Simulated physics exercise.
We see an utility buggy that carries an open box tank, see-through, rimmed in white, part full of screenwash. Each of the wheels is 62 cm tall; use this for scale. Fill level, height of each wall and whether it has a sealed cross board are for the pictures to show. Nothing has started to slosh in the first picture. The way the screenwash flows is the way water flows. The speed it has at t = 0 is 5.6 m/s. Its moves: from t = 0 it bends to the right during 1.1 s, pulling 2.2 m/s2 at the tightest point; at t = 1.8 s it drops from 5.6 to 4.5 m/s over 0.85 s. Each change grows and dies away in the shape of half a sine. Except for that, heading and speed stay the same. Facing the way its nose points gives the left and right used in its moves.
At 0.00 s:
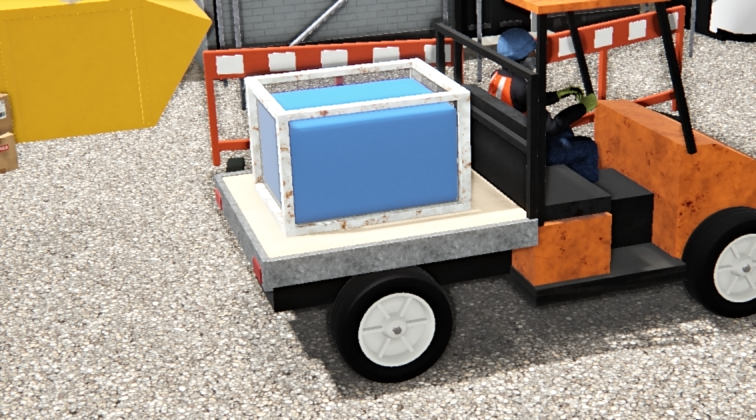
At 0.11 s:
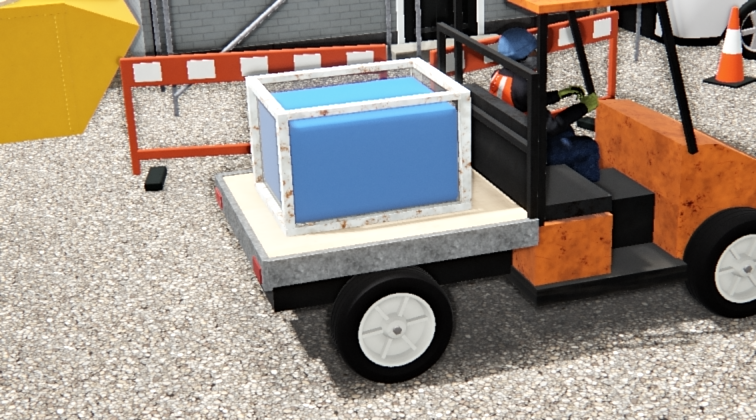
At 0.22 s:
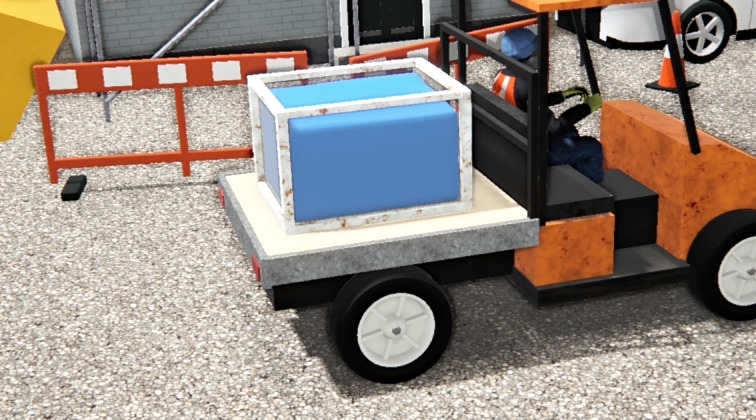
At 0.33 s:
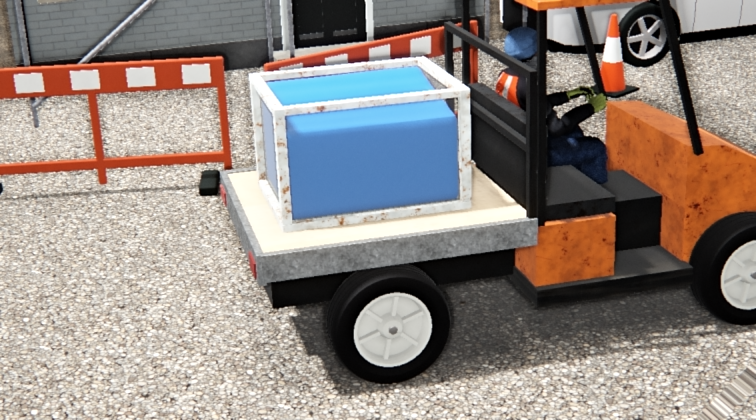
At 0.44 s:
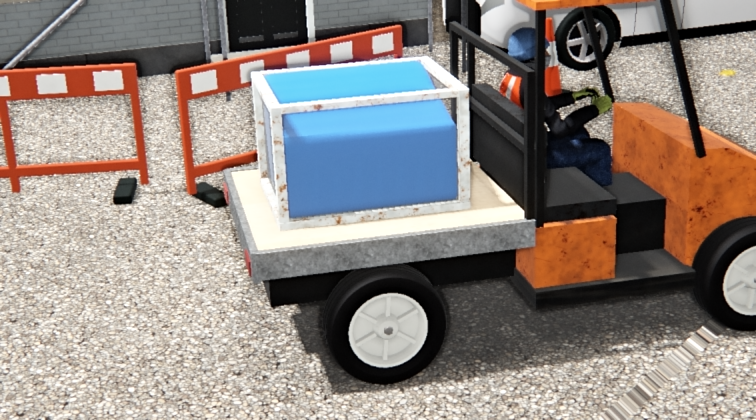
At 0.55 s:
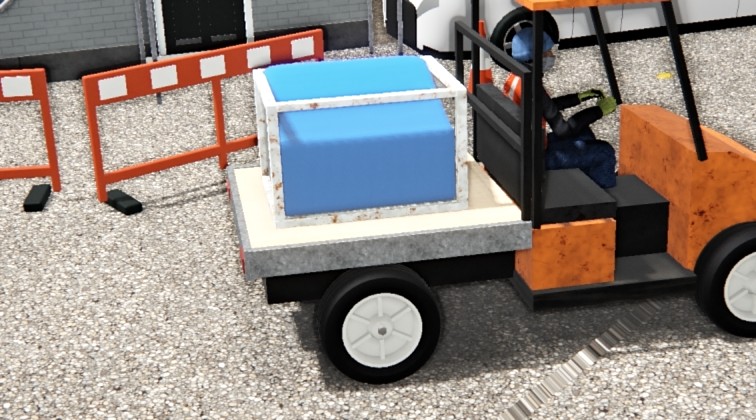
On a gravel yard with red-and-white barriers, a driver in a blue helmet steers an orange buggy carrying a white-framed open tank of blue liquid. The barriers slide left behind it as it moves and turns, and the liquid, level at first, gradually slopes up towards the far side.
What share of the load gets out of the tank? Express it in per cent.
About 6 per cent.
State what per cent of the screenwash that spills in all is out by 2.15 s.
By then about 30 per cent is out.
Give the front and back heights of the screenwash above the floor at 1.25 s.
It reads roughly 50 cm up front and 50 cm at the back.
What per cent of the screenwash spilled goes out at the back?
It comes to about 10 per cent of the spill.
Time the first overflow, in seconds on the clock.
I'd put it at near 0.9 seconds.
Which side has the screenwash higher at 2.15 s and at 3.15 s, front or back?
It leans to the forward end, then to the rear end.
After 1.25 s front 51 cm, middle 52 cm, back 49 cm above the floor; the loss stands at 2 per cent, over the far side.
After 2.15 s front 55 cm, middle 50 cm, back 42 cm above the floor; the loss stands at 2 per cent, over the far side.
After 3.15 s front 38 cm, middle 50 cm, back 59 cm above the floor; the loss stands at 4 per cent, over the front and the far side, a little elsewhere.
After 5.64 s the loss stands at 6 per cent, over the front and the far side, a little elsewhere, 18 of 321 litres.
